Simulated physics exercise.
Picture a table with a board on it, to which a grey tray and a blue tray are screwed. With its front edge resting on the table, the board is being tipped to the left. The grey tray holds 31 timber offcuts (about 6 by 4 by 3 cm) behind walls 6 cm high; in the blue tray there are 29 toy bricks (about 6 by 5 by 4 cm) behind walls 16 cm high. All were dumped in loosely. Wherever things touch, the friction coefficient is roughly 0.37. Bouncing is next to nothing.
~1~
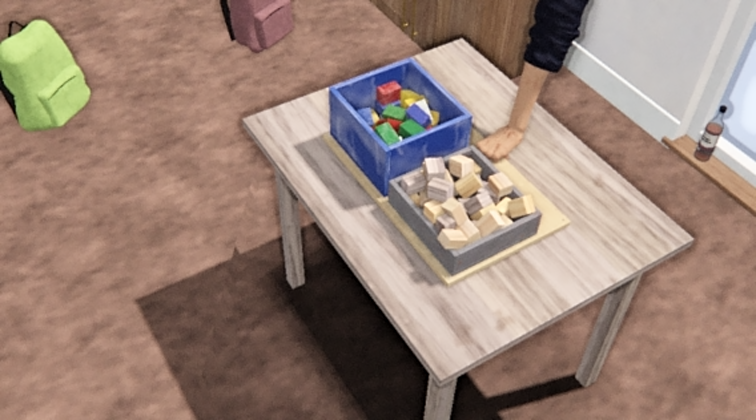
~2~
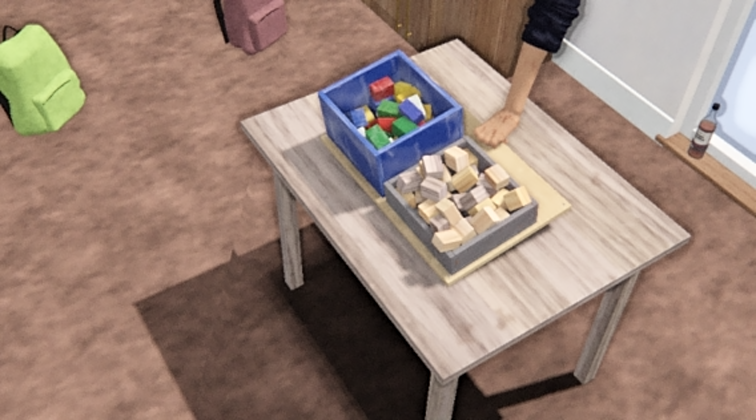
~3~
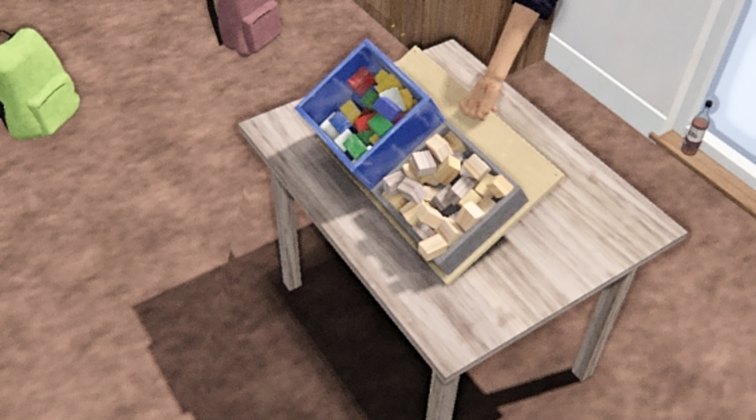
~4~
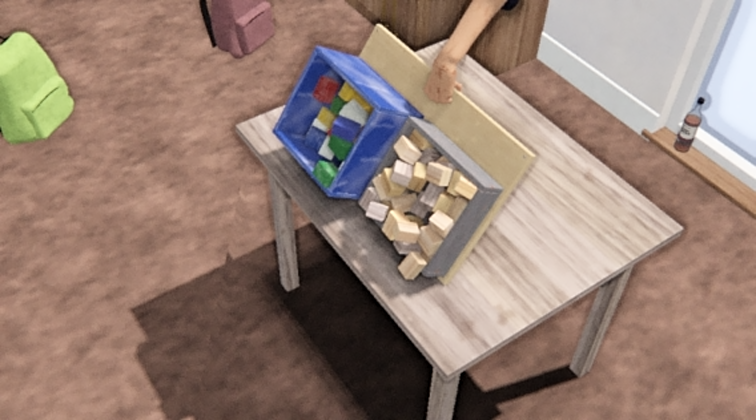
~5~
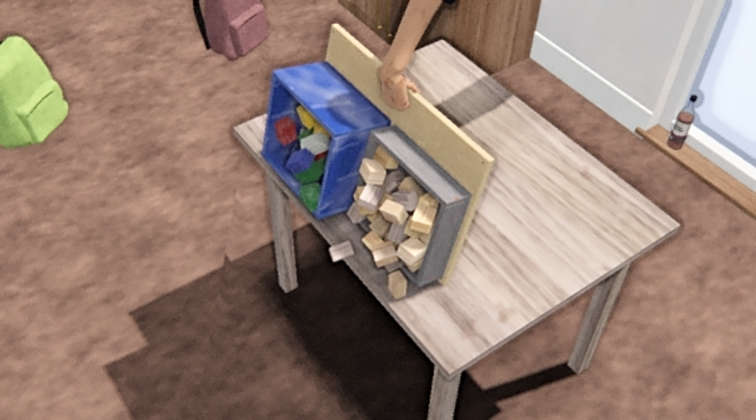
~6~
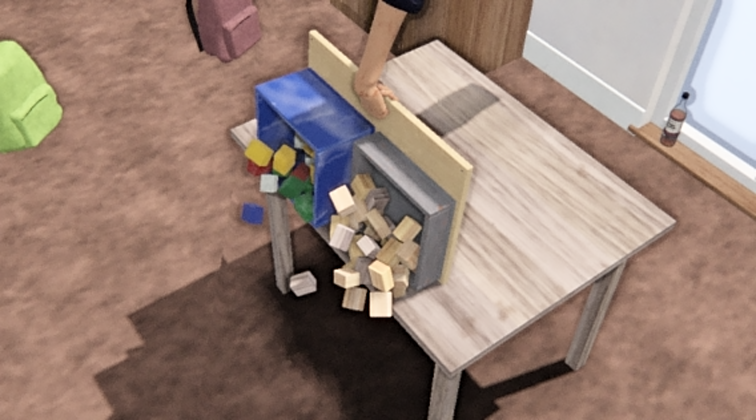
On a table, a hand tips a board leftward, and blocks tumble from both trays.
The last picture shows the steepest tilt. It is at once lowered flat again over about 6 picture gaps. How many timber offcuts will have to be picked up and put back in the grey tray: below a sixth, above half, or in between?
It gives up a majority.
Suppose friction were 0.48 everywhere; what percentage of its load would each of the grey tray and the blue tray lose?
Then the grey tray sheds 70 per cent, while the blue tray sheds 40 per cent.
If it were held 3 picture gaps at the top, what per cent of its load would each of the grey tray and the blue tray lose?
That would cost grey tray 80 per cent of its load and blue tray 40 per cent.
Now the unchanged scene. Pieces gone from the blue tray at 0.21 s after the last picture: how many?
Roughly, out by then: Blue tray 8.
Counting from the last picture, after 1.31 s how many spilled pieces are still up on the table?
I'd put it at close to 5.
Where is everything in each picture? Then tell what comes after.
In the first frame (we follow the rim corner now nearest the camera), grey tray at (458, 252); blue tray at (389, 148); tilt 0°; nothing out yet.
In the second frame, grey tray at (453, 253); blue tray at (379, 152); tilt 9°.
In the third frame, grey tray at (441, 259); blue tray at (354, 166); tilt 30°.
In the fourth frame, grey tray at (426, 271); blue tray at (330, 191); tilt 56°.
In the fifth frame, grey tray at (418, 282); blue tray at (318, 214); tilt 77°; 8 out, the lowest offcut at (341, 252).
In the sixth frame, grey tray at (415, 286); blue tray at (314, 224); tilt 86°; 21 out, the lowest offcut at (303, 284).
Then, 0.21 s after the last picture, tilt 67°; 26 of 31 out of the grey tray and 8 of 29 out of the blue tray.
Then, 0.47 s after the last picture, tilt 22°; 26 of 31 out of the grey tray and 10 of 29 out of the blue tray.
Then, 0.84 s after the last picture, tilt 0°; 26 of 31 out of the grey tray and 10 of 29 out of the blue tray.
Final count (1.31 s after the last picture), 26 of 31 out of the grey tray and 10 of 29 out of the blue tray. Asked share, 26 of 31, 84 per cent.
